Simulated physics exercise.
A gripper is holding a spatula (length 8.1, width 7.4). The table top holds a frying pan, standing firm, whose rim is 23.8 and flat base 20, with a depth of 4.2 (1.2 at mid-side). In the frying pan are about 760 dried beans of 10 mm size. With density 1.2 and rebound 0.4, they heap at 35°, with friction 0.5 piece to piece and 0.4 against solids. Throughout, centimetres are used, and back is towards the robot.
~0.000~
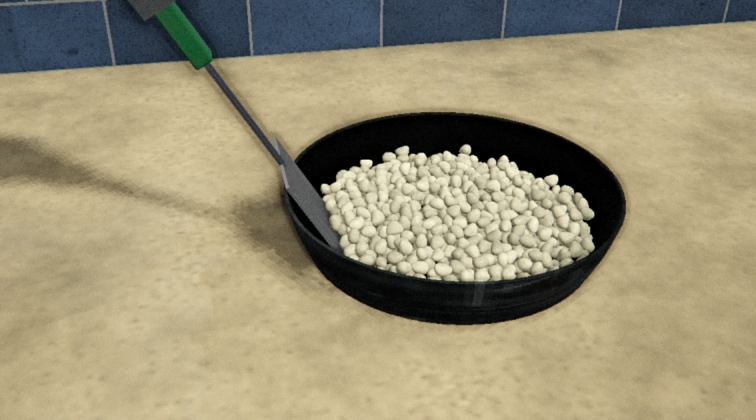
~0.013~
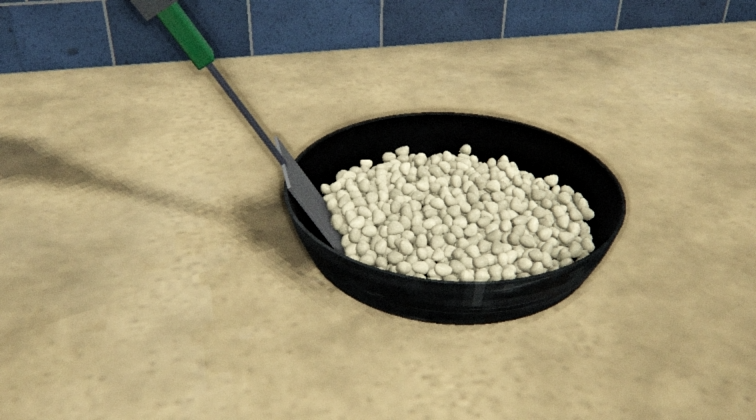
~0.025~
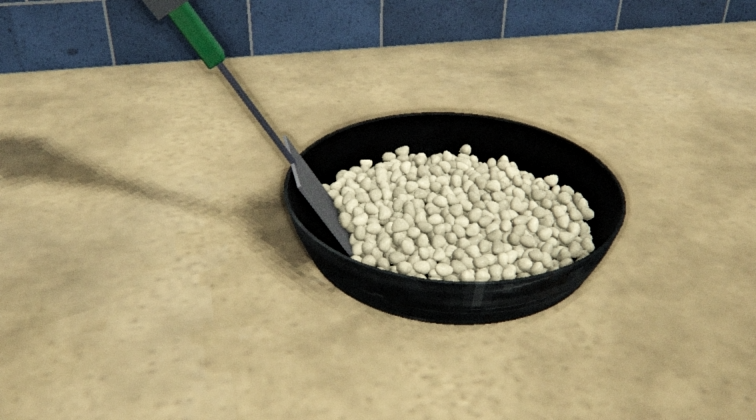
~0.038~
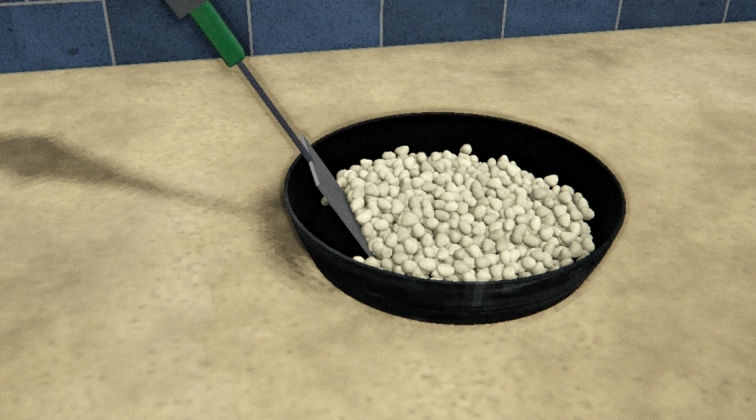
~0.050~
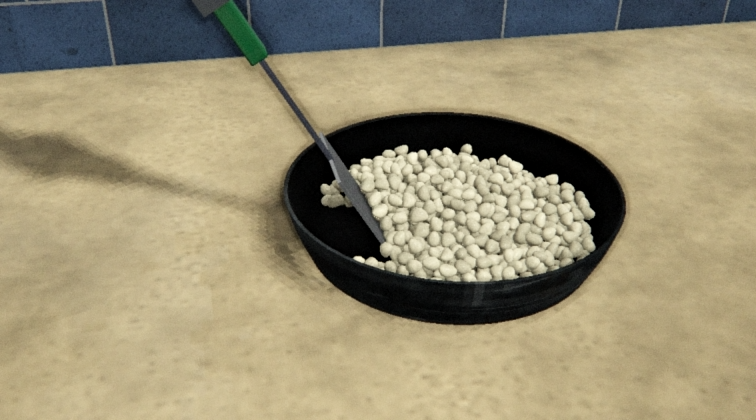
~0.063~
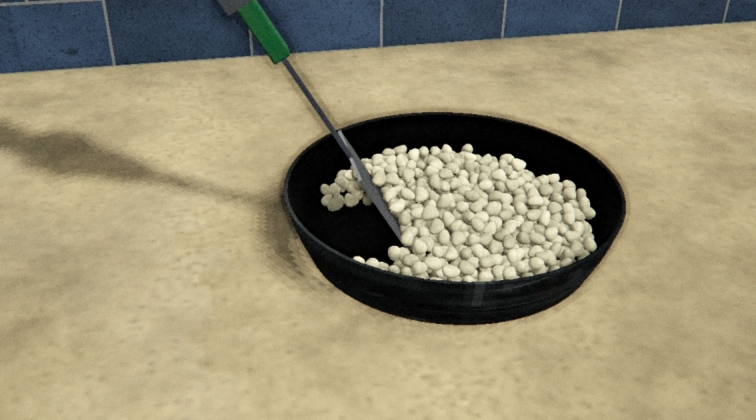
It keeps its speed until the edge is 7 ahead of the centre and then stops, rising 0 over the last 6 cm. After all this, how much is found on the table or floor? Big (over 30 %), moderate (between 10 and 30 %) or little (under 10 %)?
The share is moderate.
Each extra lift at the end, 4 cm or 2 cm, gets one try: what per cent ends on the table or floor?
Result: Approx. 20 % and 20 %, one try each.
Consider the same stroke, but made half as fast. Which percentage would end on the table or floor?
Around 0 per cent would finish on the table or floor.
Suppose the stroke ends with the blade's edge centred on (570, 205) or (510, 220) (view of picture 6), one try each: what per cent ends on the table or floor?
Estimates, in order: 35 % and 5 %.
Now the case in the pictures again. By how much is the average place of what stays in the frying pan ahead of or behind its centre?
The balance point is about 3.5 cm ahead.
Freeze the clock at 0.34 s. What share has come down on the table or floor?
I'd put it at around 15 per cent.
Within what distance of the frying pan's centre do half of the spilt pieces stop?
I'd say some 20 centimetres, give or take.
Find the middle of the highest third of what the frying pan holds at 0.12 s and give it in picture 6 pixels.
Near (502, 187).
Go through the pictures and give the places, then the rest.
In the first frame, spatula top edge at (280, 161), sloping 60°; upper third of the load around (449, 210), from x 325 to 585, top at y 150; 760 in the frying pan.
In the second frame, spatula top edge at (282, 161), sloping 60°; upper third of the load around (448, 209), from x 325 to 585, top at y 150.
In the third frame, spatula top edge at (291, 160), sloping 60°; upper third of the load around (446, 208), from x 325 to 585, top at y 150.
In the fourth frame, spatula top edge at (309, 158), sloping 60°; upper third of the load around (444, 205), from x 325 to 585, top at y 150.
In the fifth frame, spatula top edge at (329, 156), sloping 60°; upper third of the load around (449, 200), from x 325 to 590, top at y 150.
In the sixth frame, spatula top edge at (349, 154), sloping 60°; upper third of the load around (455, 196), from x 325 to 590, top at y 150; 760 in the frying pan.
By 0.09 s, sloping 60°, highest piece 6 above the table; 760 in the frying pan.
By 0.12 s, sloping 60°, highest piece 7 above the table; 760 in the frying pan.
By 0.34 s, sloping 60°, highest piece 8 above the table; 645 in the frying pan, 105 on the table or floor, 10 on the blade or in flight.
By 1.39 s, sloping 60°, highest piece 5 above the table; 643 in the frying pan, 117 on the table or floor.
Final count, 643 in the frying pan, 117 on the table or floor. That is 15 % on the table or floor.
